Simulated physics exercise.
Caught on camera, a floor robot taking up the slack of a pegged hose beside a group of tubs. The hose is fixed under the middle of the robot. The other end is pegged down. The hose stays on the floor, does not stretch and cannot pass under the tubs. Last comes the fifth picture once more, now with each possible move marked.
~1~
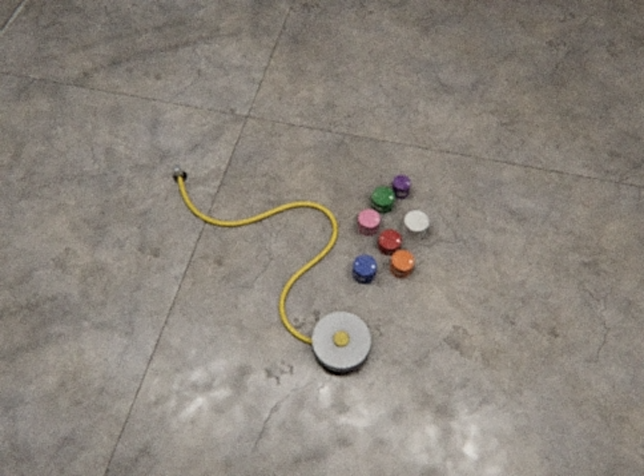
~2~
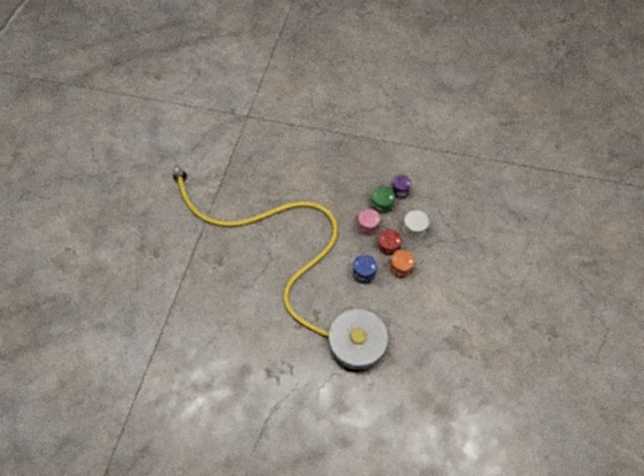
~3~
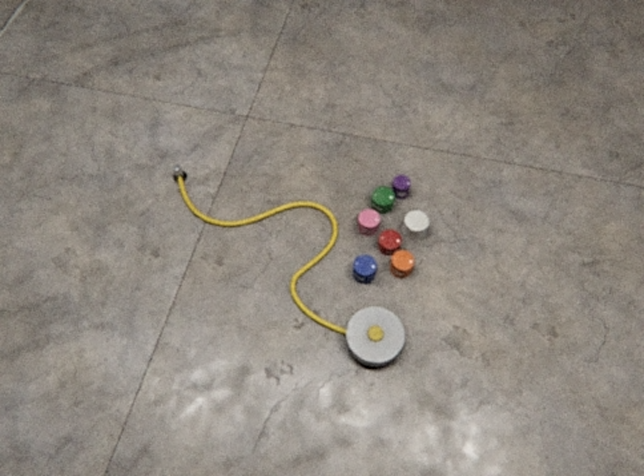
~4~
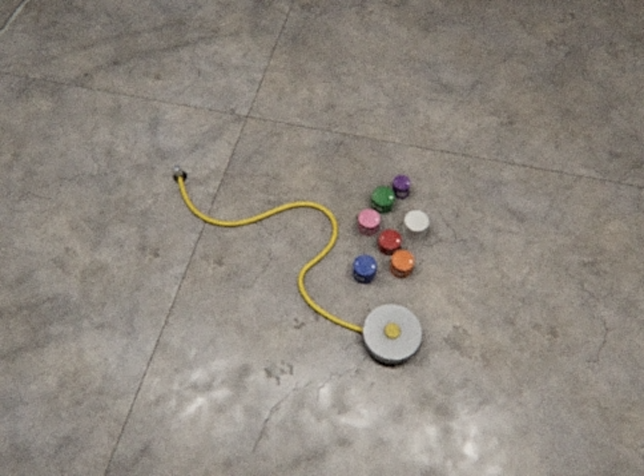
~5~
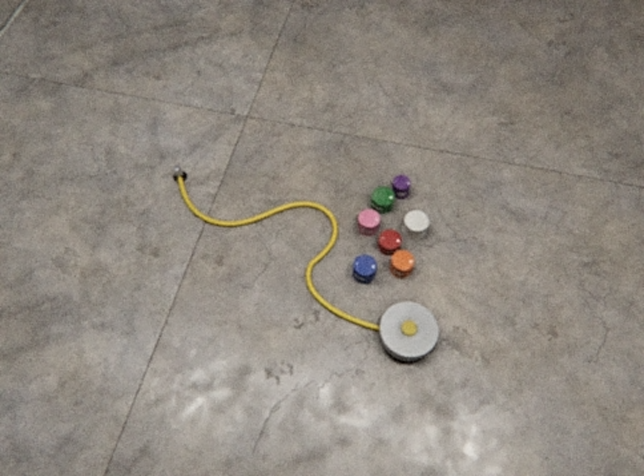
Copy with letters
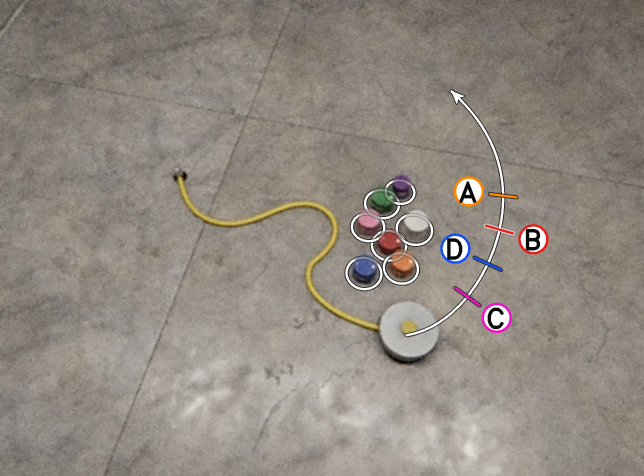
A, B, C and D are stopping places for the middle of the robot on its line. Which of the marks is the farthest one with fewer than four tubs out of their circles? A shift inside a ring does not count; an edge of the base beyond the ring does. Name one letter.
A is the last stop within the limit.
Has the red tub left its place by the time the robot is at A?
By then, yes.
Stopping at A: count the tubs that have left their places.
By then, three.
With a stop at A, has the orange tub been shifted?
Yes.
On the copy, A at (503, 196); B at (499, 230); C at (467, 297); D at (488, 264); the route from (407, 335) via (502, 213) to (451, 91).
On A. First, robot (468, 294).
Then, robot (498, 239).
Finally, robot (506, 191); red tub (387, 235); orange tub (401, 250); blue tub (372, 248); three over the rings.
By contrast, B is within the limit but short; C is within the limit but short; D is within the limit but short.
